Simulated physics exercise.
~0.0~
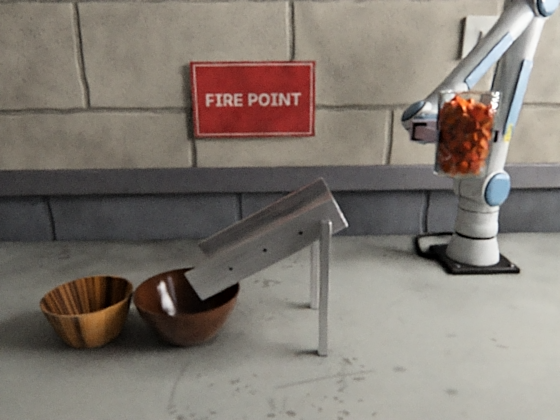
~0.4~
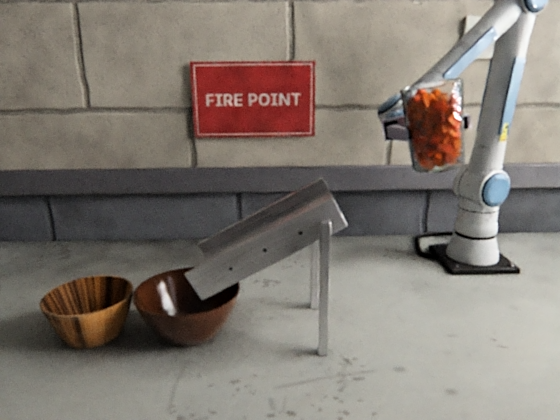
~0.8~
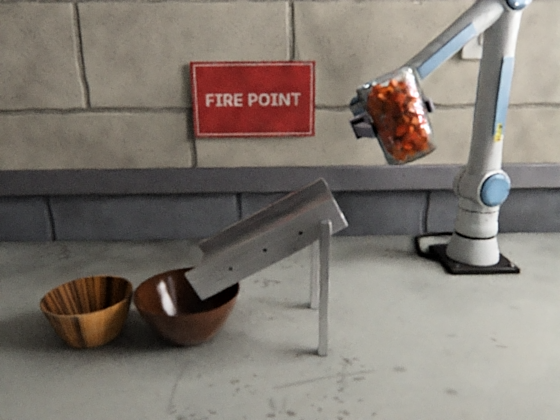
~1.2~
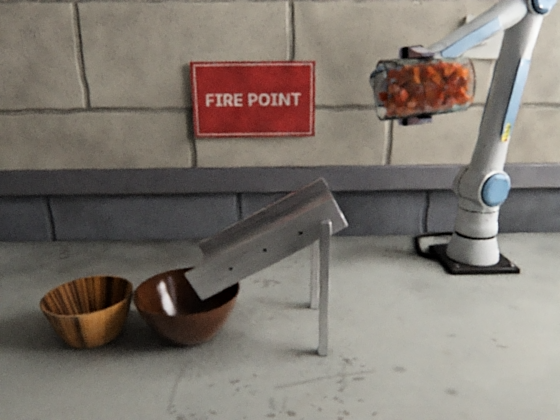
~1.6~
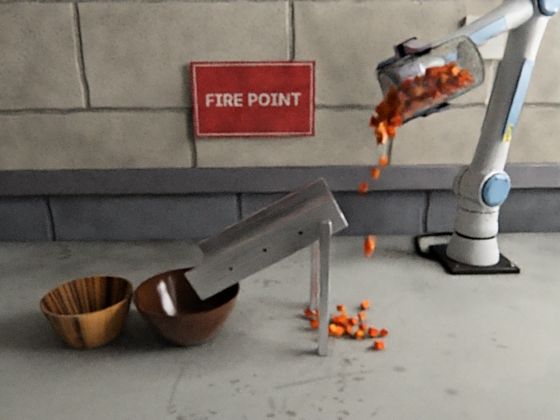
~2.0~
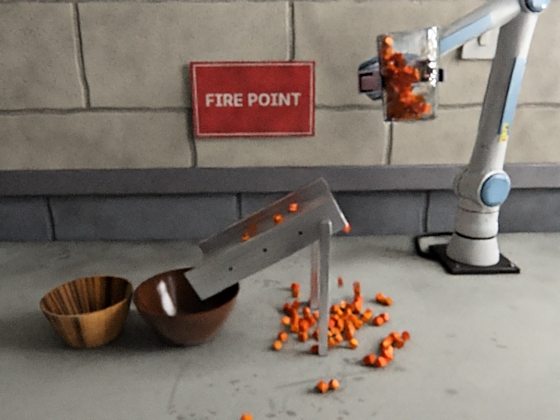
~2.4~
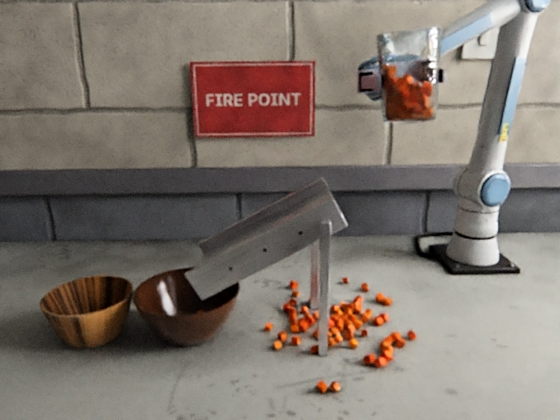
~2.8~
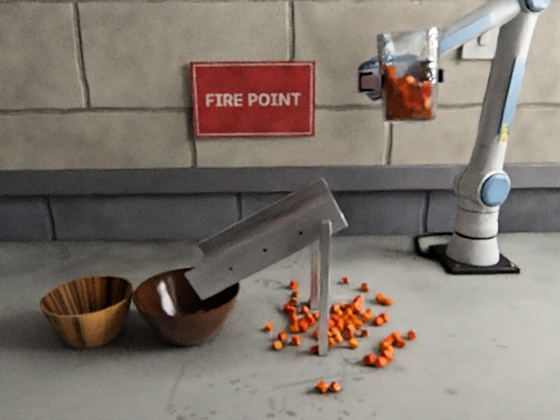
A robot arm tips a beaker of orange pieces, spilling many around the chute's legs.
